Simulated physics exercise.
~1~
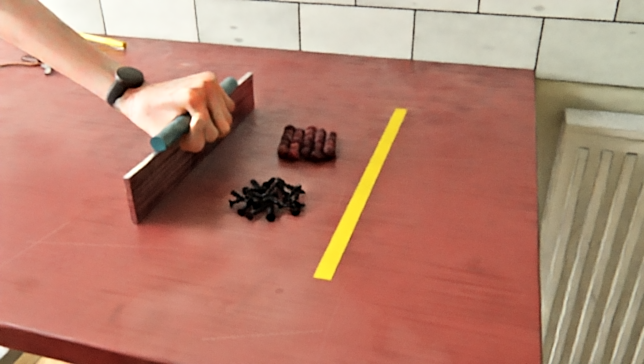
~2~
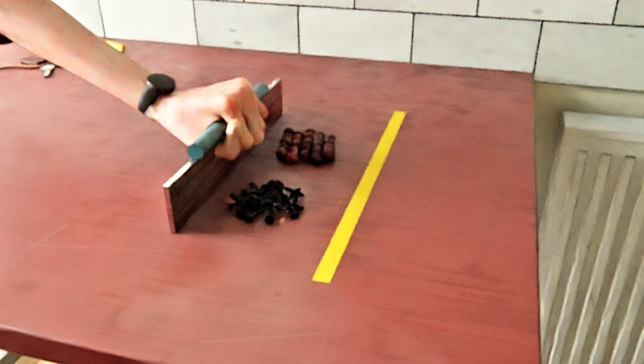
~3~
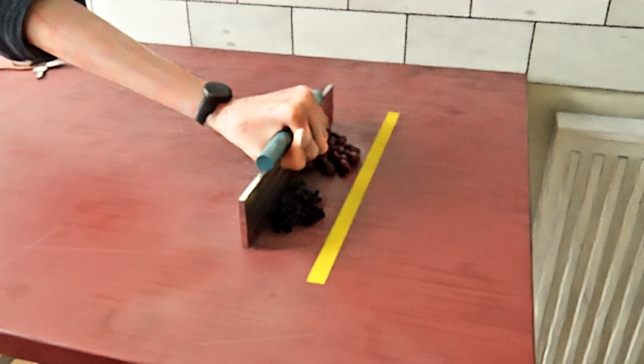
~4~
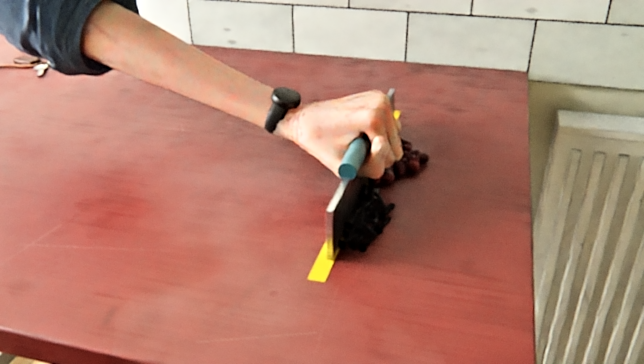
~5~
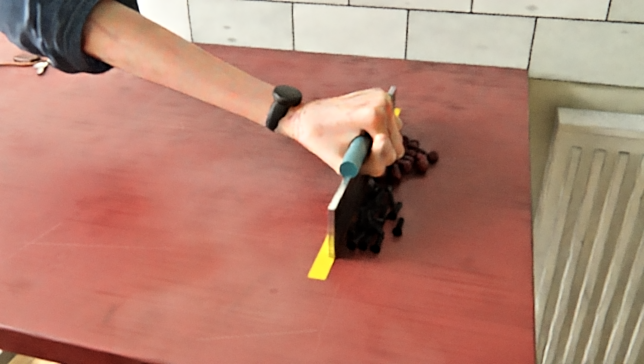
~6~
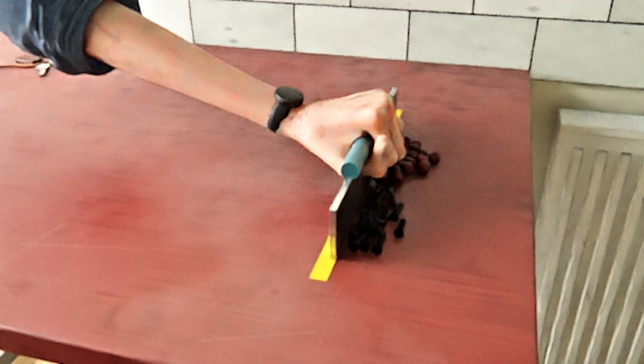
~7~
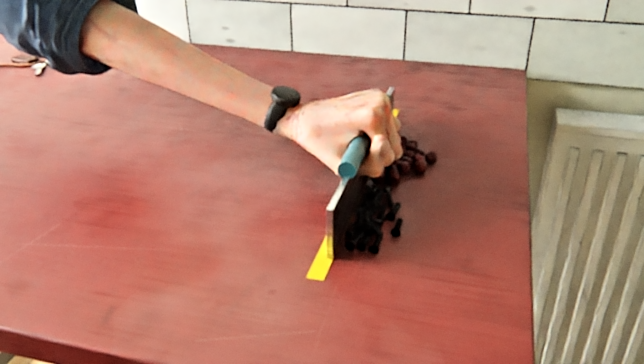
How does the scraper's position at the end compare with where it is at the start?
At the start the scraper stands on the left side of the two small piles, well away from the yellow tape. By the end it is farther right, standing on the tape.
